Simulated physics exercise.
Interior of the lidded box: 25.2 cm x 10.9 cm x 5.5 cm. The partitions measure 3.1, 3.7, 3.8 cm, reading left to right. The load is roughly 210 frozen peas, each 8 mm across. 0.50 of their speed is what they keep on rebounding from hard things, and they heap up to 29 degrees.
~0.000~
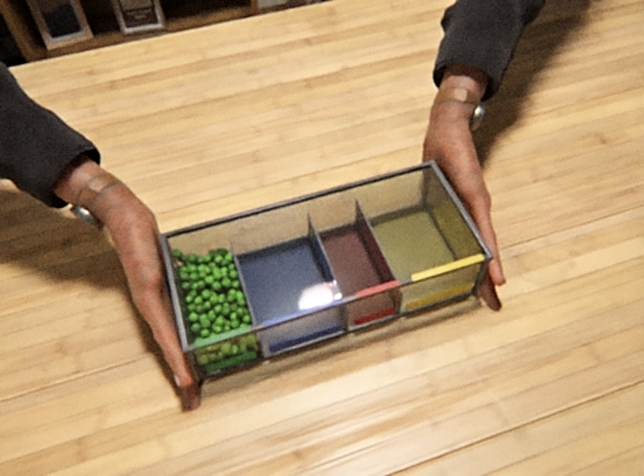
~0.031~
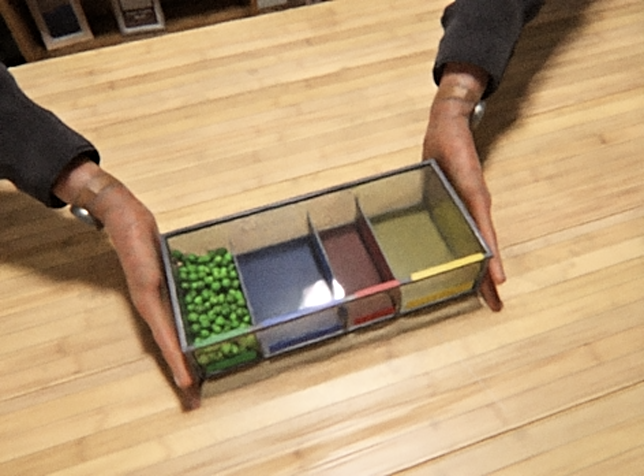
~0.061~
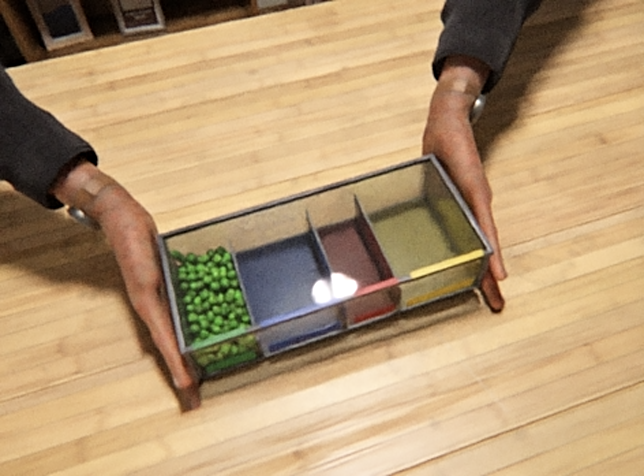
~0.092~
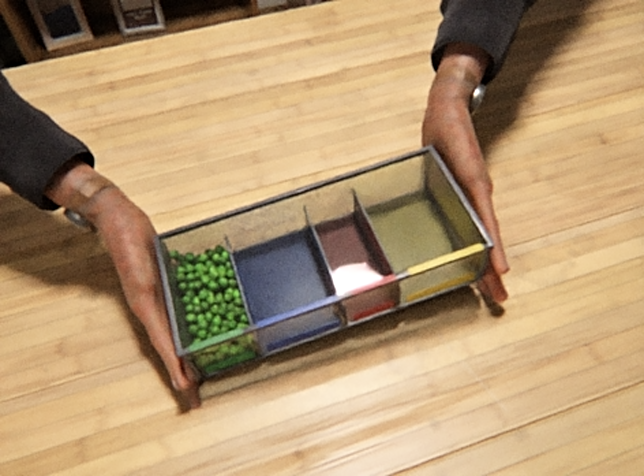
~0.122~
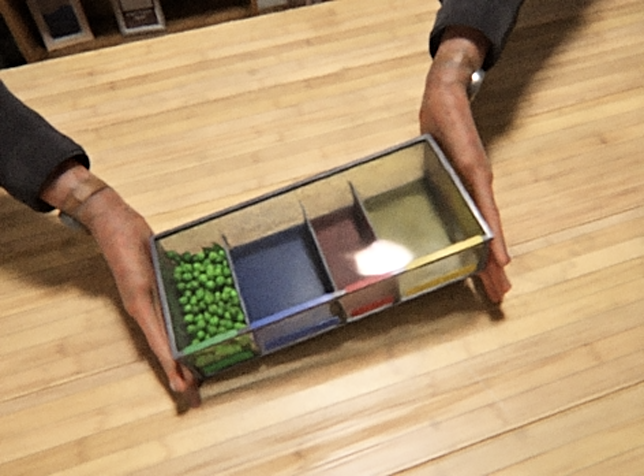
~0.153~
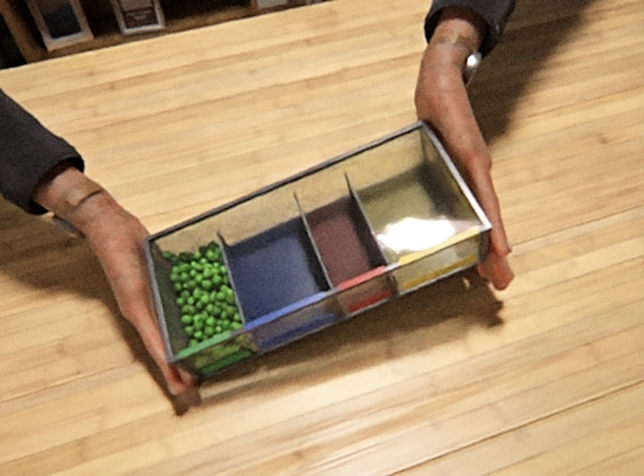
On a pale wooden tabletop, seen from above at an angle with a dark shelf at the top left, two hands in dark sleeves hold a clear divided box. Green peas fill the left compartment, beside empty blue, red and yellow ones. The hands tilt the box, raising its right end with gathering speed, while a bright reflection slides rightward and the camera stays still.
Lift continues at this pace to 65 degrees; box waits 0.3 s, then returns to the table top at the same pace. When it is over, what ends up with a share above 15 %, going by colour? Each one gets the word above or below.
Red: Fails to beat the threshold, blue: Fails to beat the threshold, green: Beats the threshold, yellow: Fails to beat the threshold.
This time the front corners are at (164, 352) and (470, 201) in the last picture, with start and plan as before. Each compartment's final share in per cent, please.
In the end red holds 0 %, blue holds 0 %, green holds 100 % and yellow holds 0 %.
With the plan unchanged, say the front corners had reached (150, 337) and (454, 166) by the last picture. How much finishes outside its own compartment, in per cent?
About 0 per cent.
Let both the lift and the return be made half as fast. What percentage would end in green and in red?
Then the green compartment would hold 100 per cent and the red one 0 per cent.
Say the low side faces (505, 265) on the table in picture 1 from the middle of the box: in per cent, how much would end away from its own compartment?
40 %.
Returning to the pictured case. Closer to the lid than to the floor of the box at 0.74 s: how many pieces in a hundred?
Roughly 20 per cent.
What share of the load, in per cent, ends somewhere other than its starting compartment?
Share changed: Approx. 0 %.
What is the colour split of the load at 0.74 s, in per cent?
Red = 0, blue = 0, green = 100, yellow = 0 (percent).
After 0.74 s, tilt 65 degrees; green 100 %.
Then, at 1.14 s, tilt 37 degrees; green 100 %.
After 1.61 s, tilt 0 degrees; green 100 %.
In the end, at 2.0 s, red 0 %, blue 0 %, green 100 %, yellow 0 %.
